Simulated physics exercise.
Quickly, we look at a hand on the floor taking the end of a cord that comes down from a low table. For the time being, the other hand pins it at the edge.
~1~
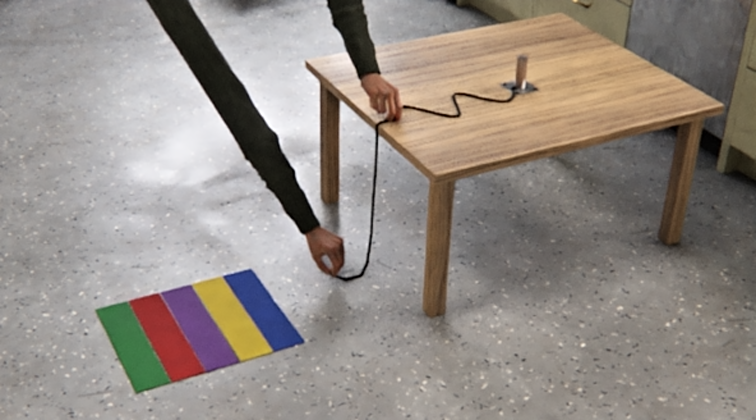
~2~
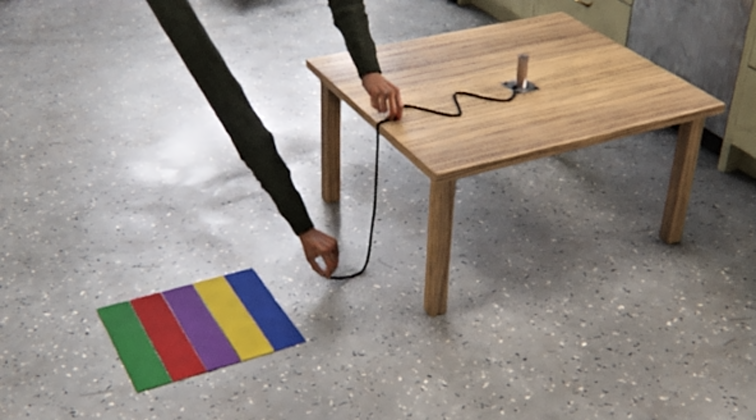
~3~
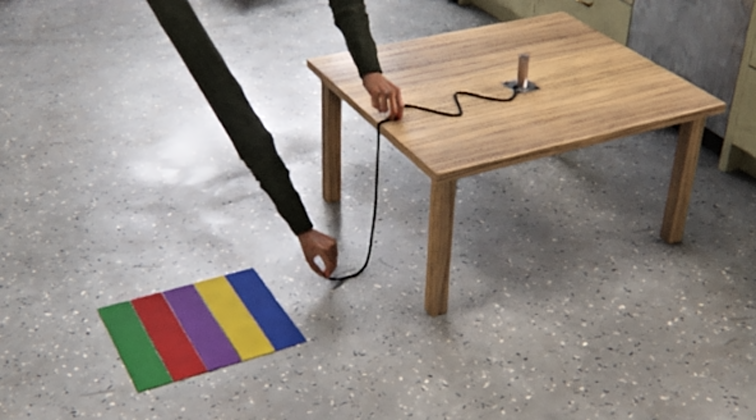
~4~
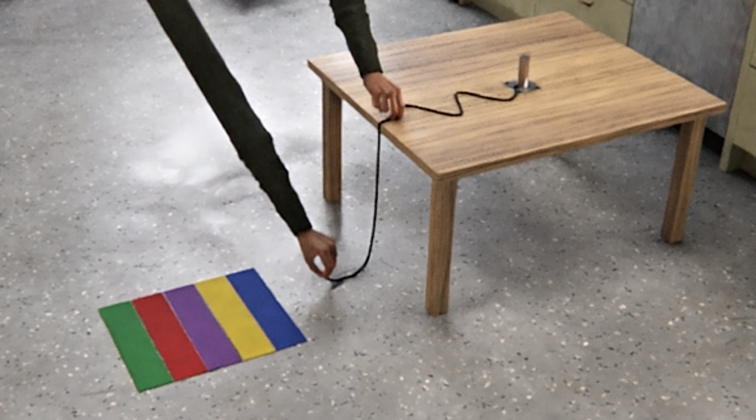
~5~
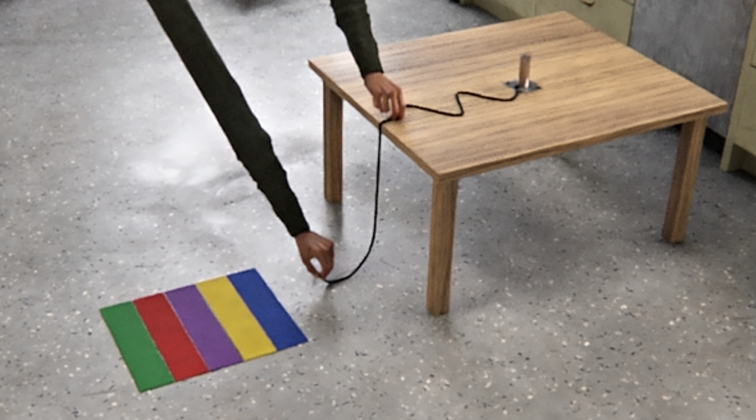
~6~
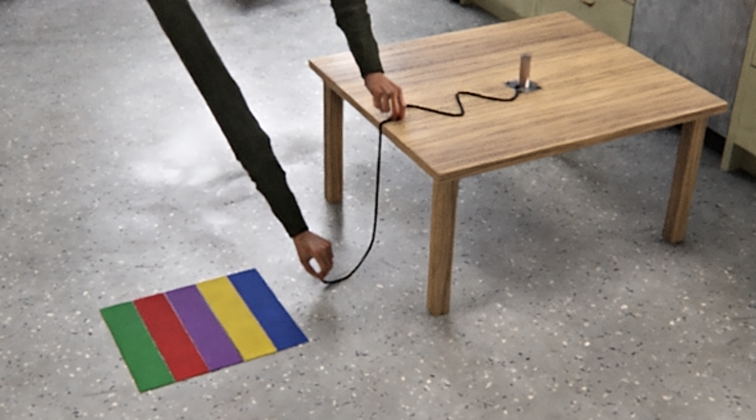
A hand near the floor held the end of a dark cord and eased it slightly left toward a striped, colourful mat, while the other hand kept the cord pinned at the wooden table's edge.
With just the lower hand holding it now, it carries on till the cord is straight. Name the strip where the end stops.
Green.
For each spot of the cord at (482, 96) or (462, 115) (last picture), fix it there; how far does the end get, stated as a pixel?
First (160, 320), then (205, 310).
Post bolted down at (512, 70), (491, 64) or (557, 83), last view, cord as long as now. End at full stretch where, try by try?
Taking the tries in turn, you get (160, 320), (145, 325) and (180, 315).
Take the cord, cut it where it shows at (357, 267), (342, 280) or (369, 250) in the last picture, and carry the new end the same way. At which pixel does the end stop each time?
Case by case: (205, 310), (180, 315) and (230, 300).
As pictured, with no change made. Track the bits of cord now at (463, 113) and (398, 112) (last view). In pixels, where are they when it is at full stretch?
In that view they reach (405, 114) and (337, 154).
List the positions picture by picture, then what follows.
End (331, 273); blue (280, 332); yellow (248, 342); purple (214, 352); red (181, 362); green (146, 372), in the first picture.
End (325, 275); cord through (508, 100) (456, 100) (420, 108) (378, 130) (376, 194) (369, 255), in the second picture.
End (324, 275), in the third picture.
End (323, 275); cord through (509, 100) (457, 100) (421, 108) (379, 130) (376, 194) (369, 255), in the fourth picture.
End (321, 276), in the fifth picture.
End (319, 277); cord through (511, 100) (458, 100) (422, 108) (381, 130) (377, 194) (365, 256), in the sixth picture.
Soon after, end near (194, 312); over purple.
Then, end near (158, 322); over red.
At full stretch, end near (137, 328); over green. It gets as far as the green strip.
